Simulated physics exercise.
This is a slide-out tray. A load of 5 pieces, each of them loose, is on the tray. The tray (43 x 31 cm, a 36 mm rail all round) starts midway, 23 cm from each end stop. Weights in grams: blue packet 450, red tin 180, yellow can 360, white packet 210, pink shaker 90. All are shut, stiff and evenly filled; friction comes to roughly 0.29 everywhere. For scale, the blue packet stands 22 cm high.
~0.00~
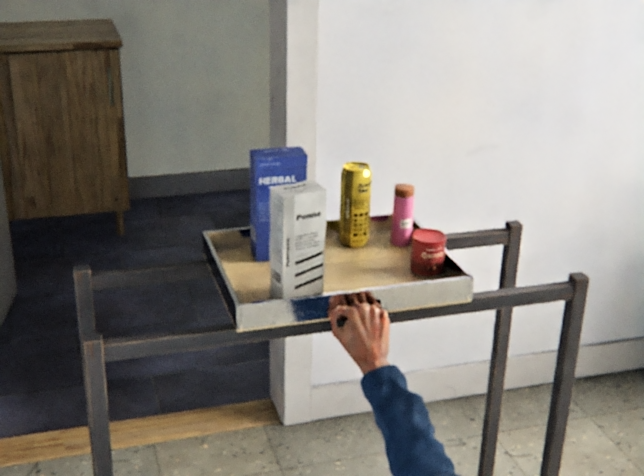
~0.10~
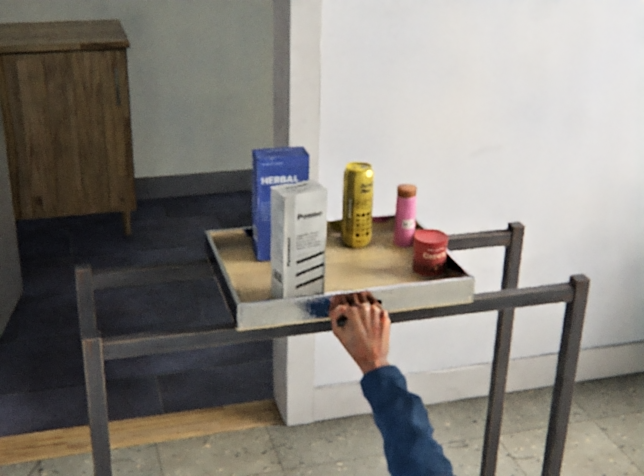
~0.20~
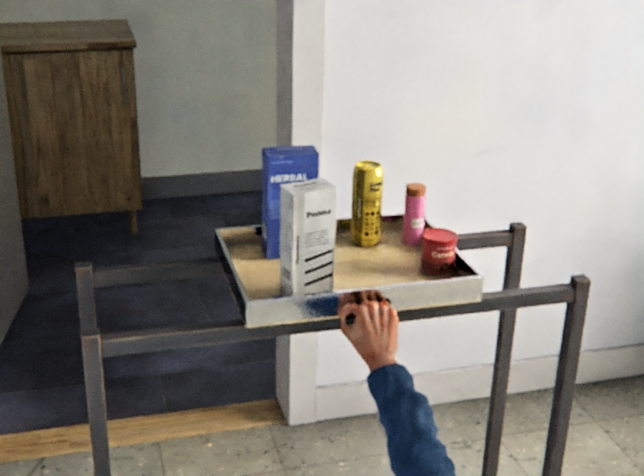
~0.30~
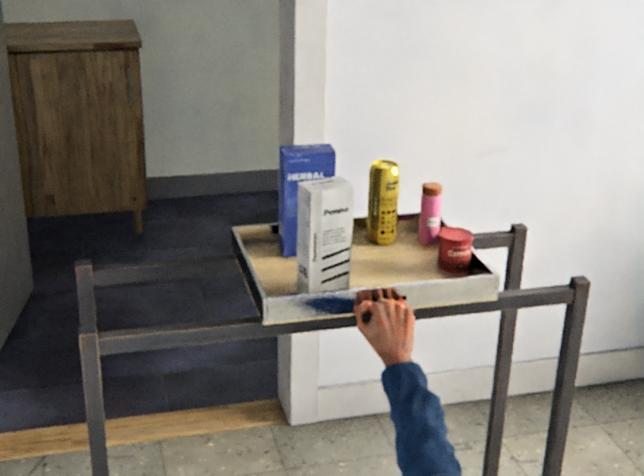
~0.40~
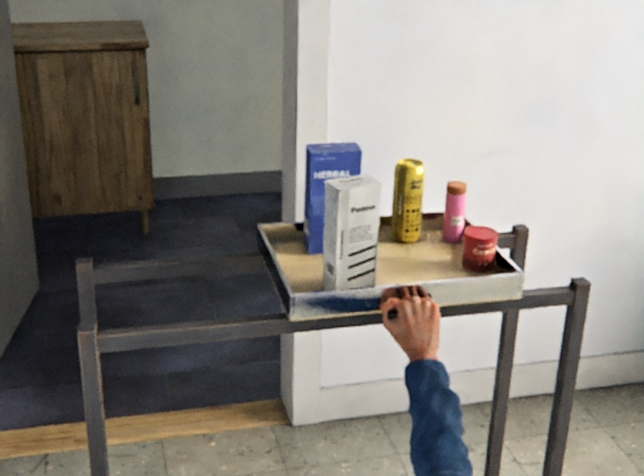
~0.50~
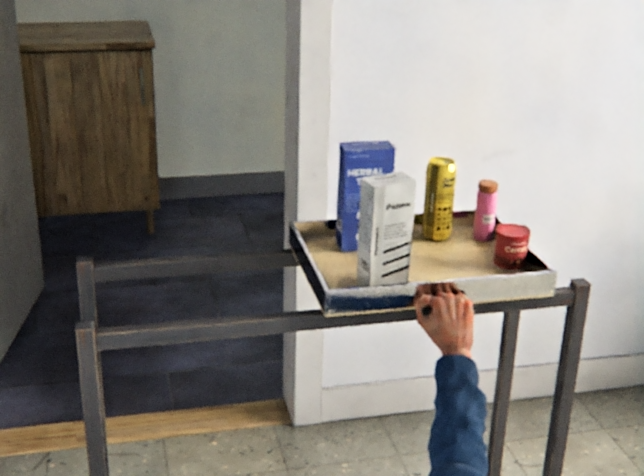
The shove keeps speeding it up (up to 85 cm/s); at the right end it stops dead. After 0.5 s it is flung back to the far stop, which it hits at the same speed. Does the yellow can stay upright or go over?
The yellow can falls over.
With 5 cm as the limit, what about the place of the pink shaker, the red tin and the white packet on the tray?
The pink shaker gets shifted; the red tin ends elsewhere; the white packet keeps its place.
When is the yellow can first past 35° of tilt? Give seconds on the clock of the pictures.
At about 0.9 s.
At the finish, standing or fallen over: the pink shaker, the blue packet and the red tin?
The pink shaker falls over; the blue packet stays upright; the red tin keeps standing.
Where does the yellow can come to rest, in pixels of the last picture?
Around (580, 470).
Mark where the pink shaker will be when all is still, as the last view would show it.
At about (233, 266).
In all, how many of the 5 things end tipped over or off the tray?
2 of them.
By 1.30 s, tray has slid 21 cm right; yellow can now off the tray; pink shaker tilted 26°; white packet 12 cm from its spot.
By 2.00 s, tray has slid 11 cm left; pink shaker tilted 67°; white packet 12 cm from its spot; blue packet 11 cm from its spot.
When it is over (3.0 s), off the tray and tipped over, yellow can; lying over on the tray, pink shaker; not toppled but over 5 cm from the start, red tin; the other 2 within 5 cm of the start. In the last view, yellow can near (580, 470).
